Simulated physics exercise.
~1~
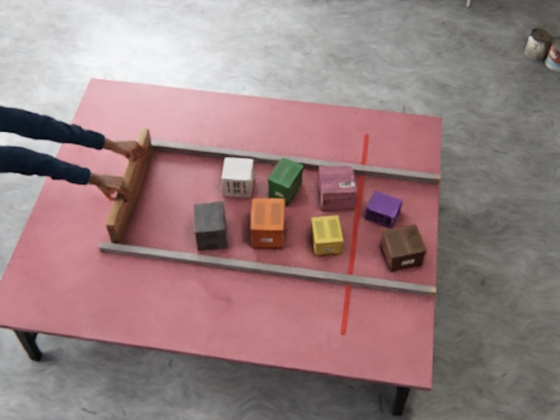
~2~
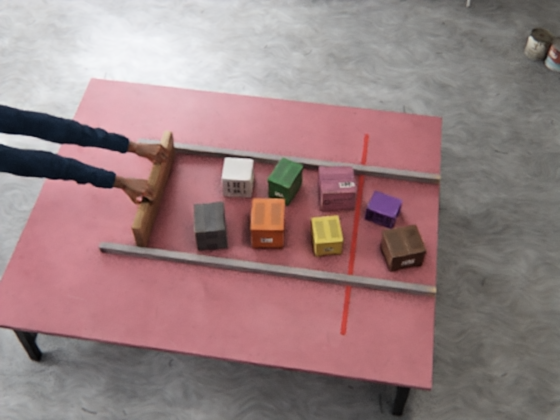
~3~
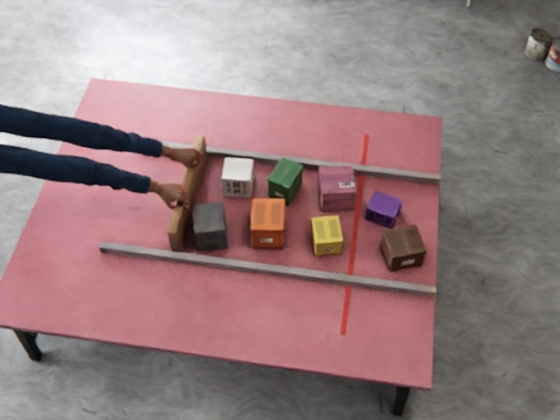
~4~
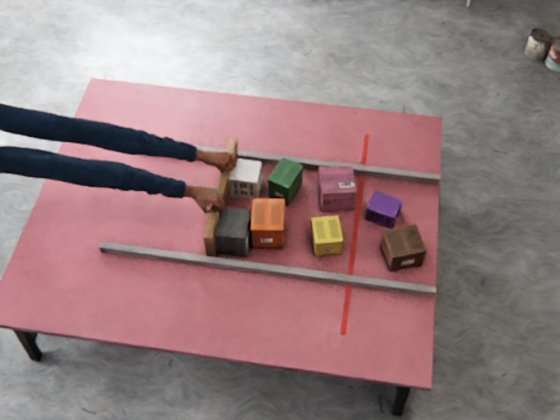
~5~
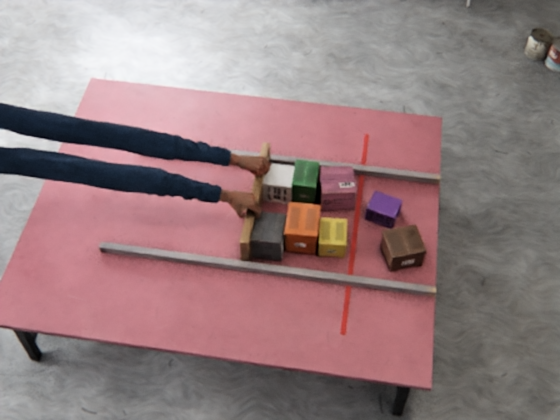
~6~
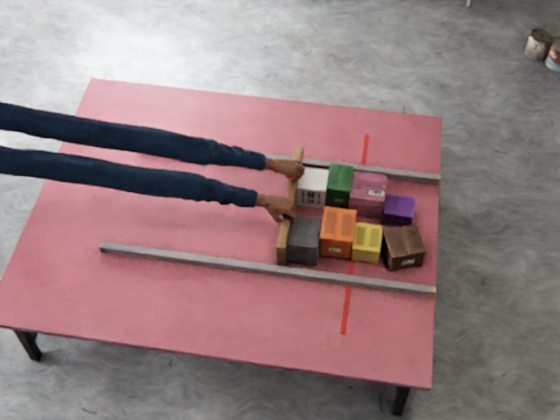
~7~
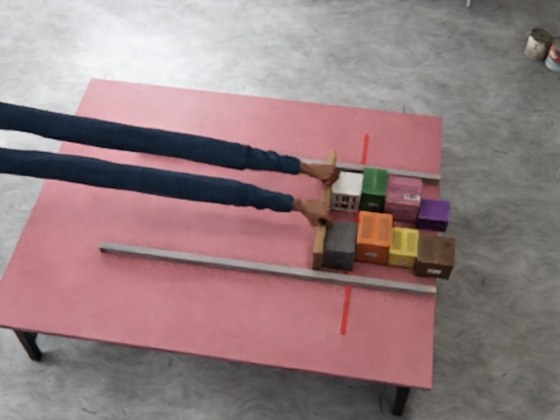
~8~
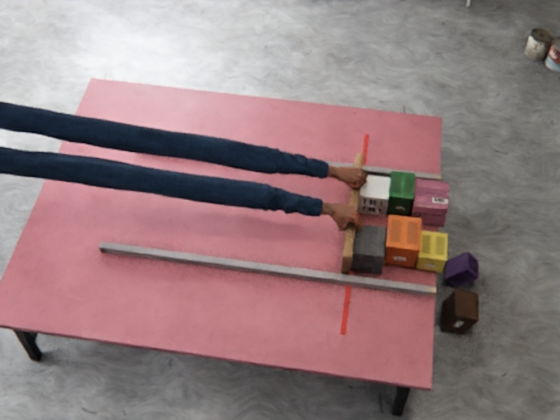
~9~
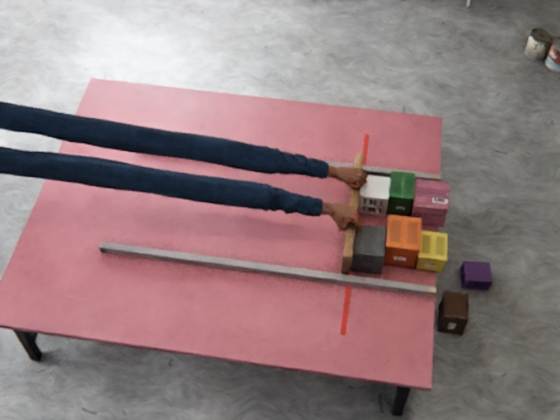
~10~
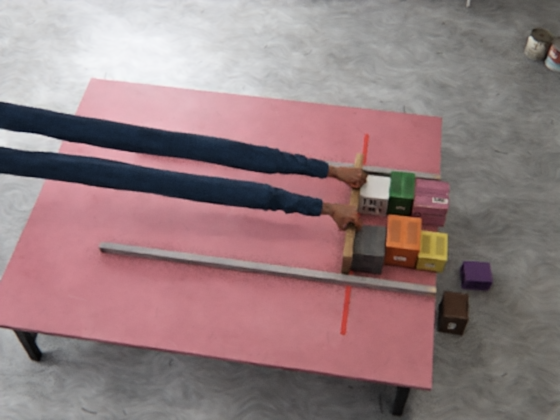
Two hands pushed a wooden plank to the right across a pink table, gathering the colourful boxes between two rails and shoving them along until the purple and brown ones dropped off the edge, then stopped with the rest still on the table.
